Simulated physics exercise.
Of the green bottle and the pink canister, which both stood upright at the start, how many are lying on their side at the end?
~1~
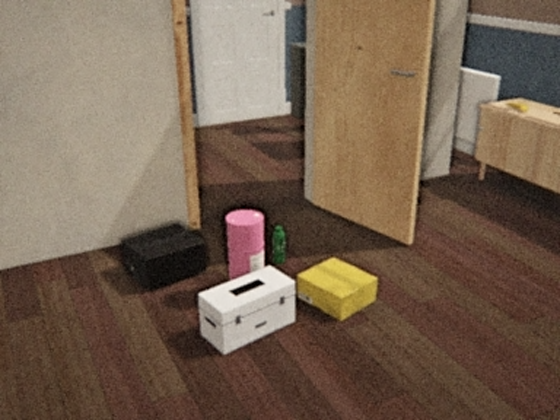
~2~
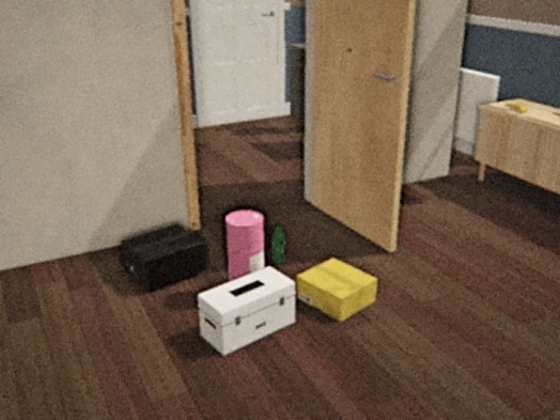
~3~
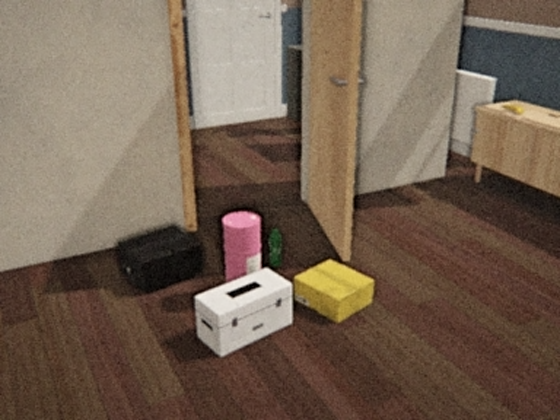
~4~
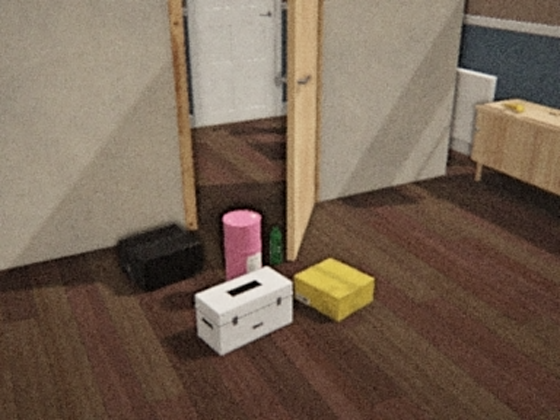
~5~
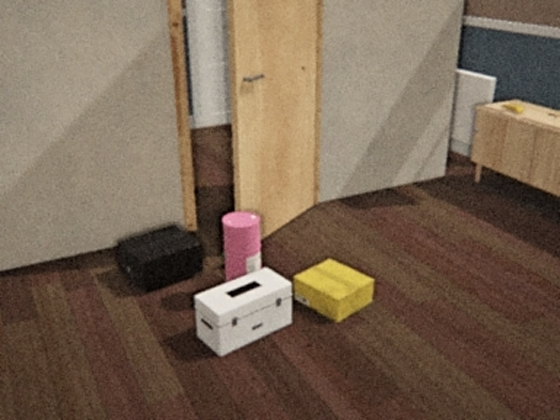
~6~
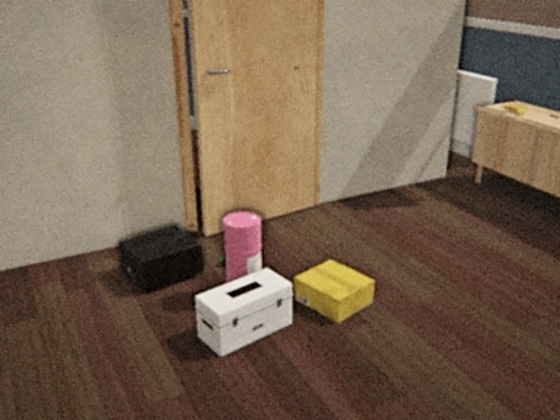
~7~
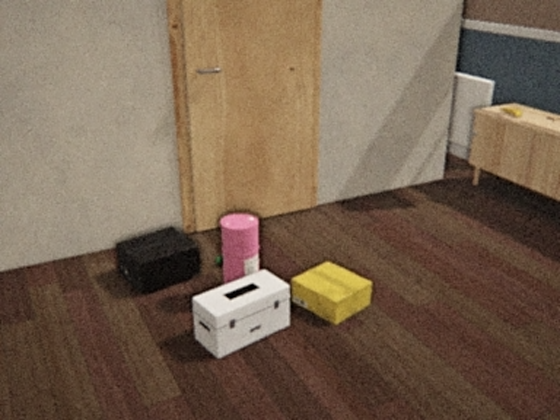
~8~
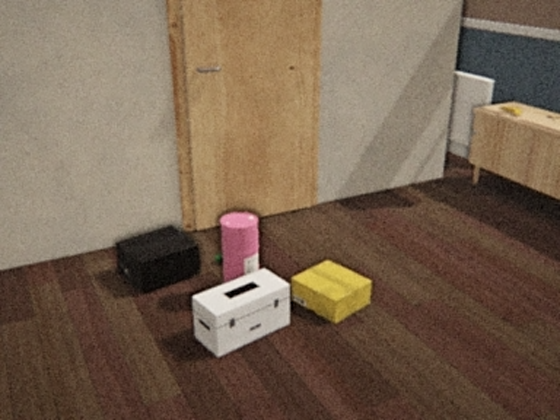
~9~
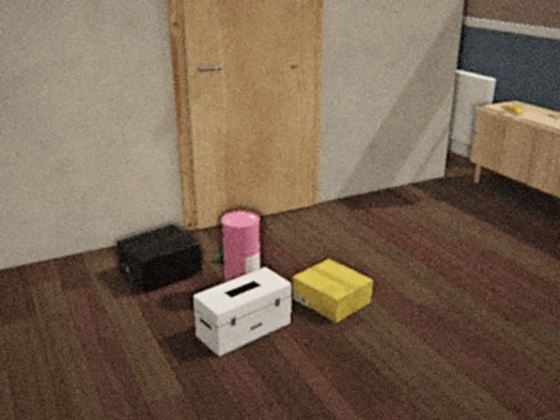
One of them is lying on its side at the end, the green bottle, while the pink canister is still standing.
